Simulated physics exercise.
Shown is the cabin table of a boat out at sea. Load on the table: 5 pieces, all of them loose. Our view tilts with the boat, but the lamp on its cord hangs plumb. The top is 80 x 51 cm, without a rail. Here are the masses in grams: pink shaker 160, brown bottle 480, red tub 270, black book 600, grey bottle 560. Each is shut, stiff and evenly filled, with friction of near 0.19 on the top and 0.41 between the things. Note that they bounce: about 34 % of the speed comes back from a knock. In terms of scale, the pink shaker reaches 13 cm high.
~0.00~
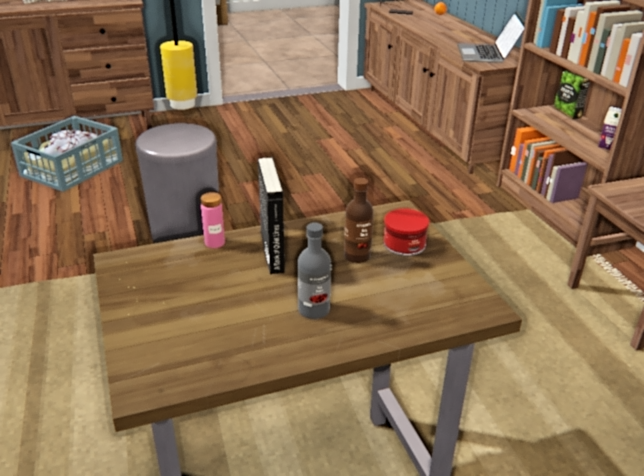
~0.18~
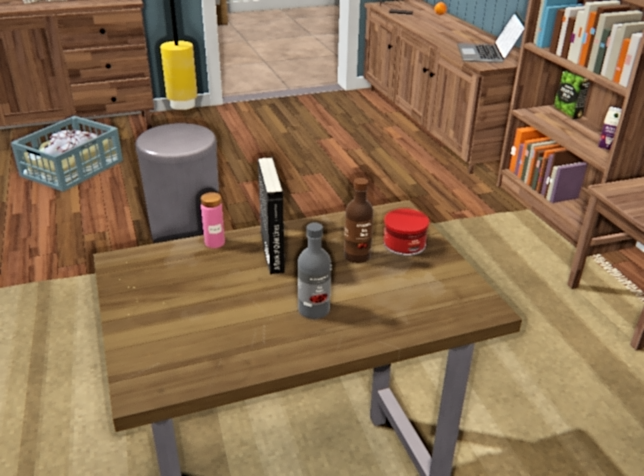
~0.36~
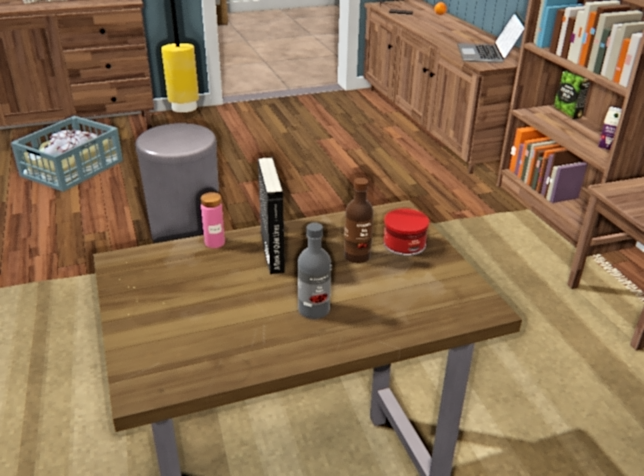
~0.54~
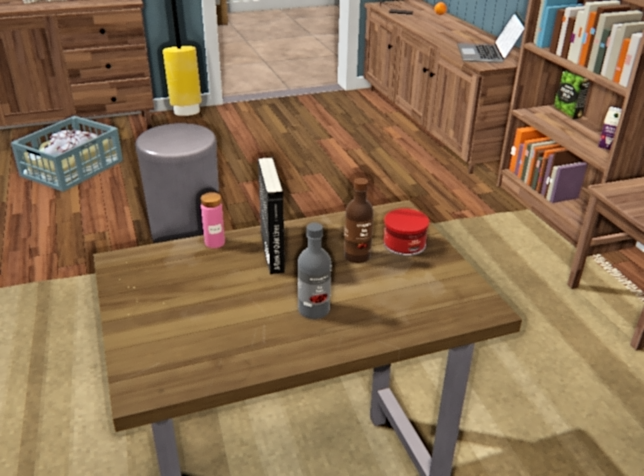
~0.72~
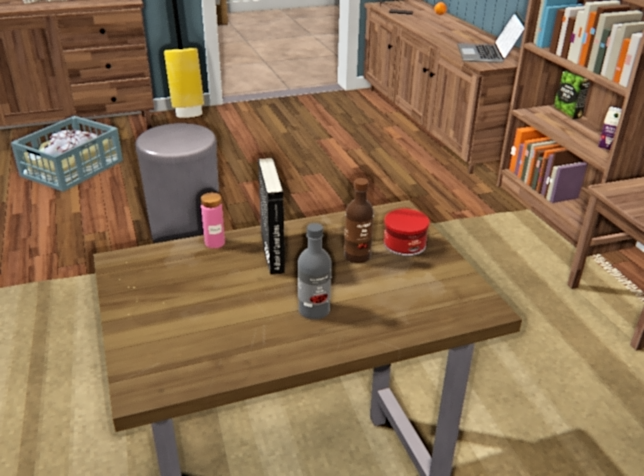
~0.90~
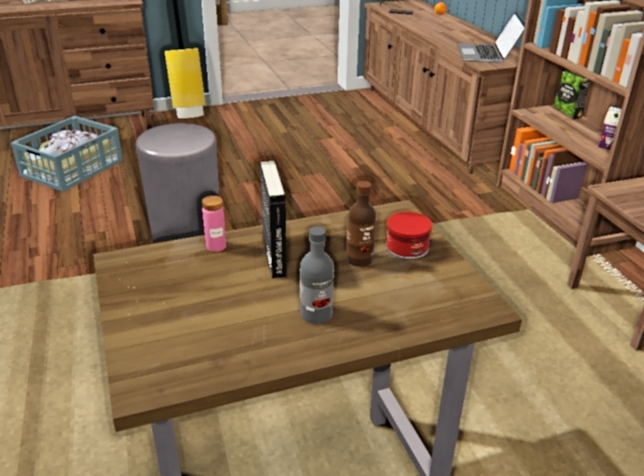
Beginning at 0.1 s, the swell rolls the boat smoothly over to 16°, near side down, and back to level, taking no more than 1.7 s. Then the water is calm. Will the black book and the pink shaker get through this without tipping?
The black book ends up standing; the pink shaker ends up standing.
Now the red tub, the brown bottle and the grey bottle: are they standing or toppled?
Here's how it ends: The red tub never goes down, the brown bottle never goes down, and the grey bottle comes down.
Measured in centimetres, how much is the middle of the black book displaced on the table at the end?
Net shift near 24 cm.
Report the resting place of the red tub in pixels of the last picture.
End point: Approx. (454, 287).
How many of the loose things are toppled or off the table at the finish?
The count comes out at 1.
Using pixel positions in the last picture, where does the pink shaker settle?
About (236, 276).
After 1.30 s, boat heeled 10°, near side down; black book slid 14 cm near (289, 247); pink shaker slid 14 cm near (226, 252); brown bottle slid 14 cm.
After 1.60 s, boat heeled 2°, near side down; grey bottle now off the table; pink shaker slid 23 cm near (236, 275); black book slid 23 cm near (304, 271).
By the end (2.3 s), off the table and tipped over, grey bottle; not toppled but over 5 cm from the start, pink shaker, brown bottle, red tub and black book. Seen from the same camera at the end, black book near (304, 272), pink shaker near (236, 276).
